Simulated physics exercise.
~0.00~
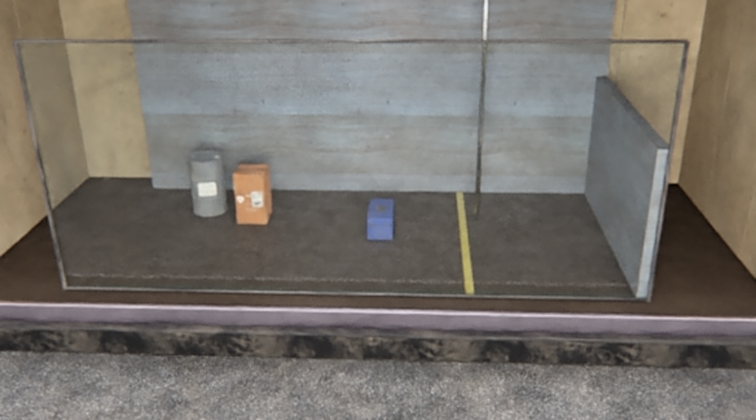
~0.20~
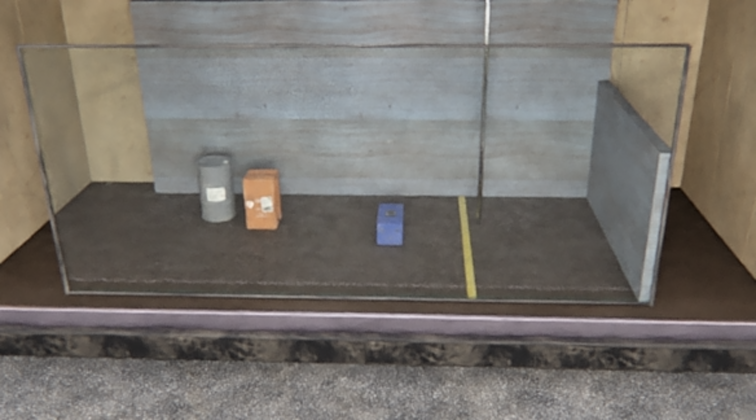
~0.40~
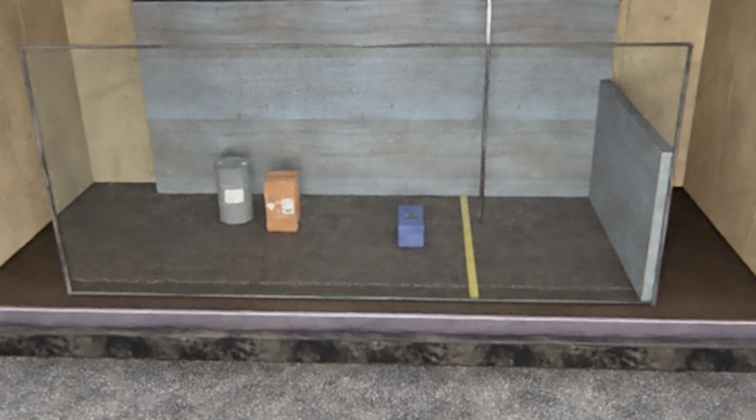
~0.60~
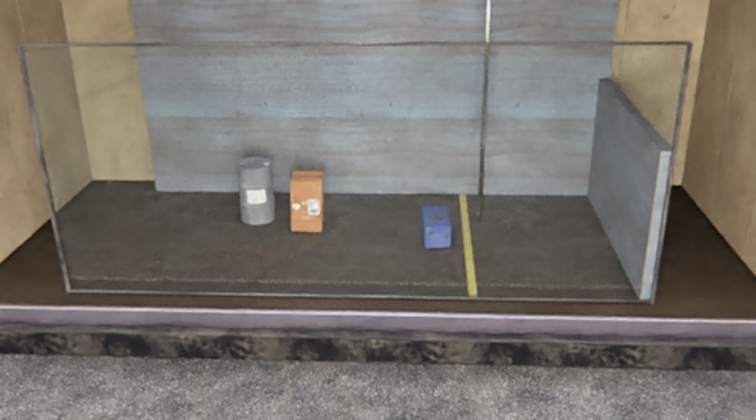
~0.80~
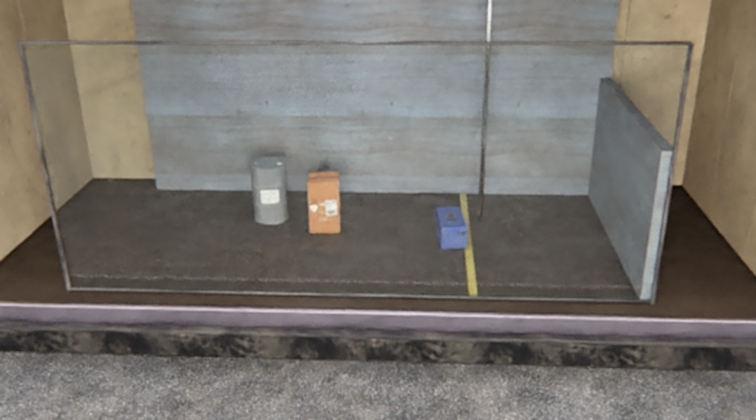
Blue toolbox, orange pack and upright grey drum sliding right across a dark floor, the toolbox ending just short of a yellow line.
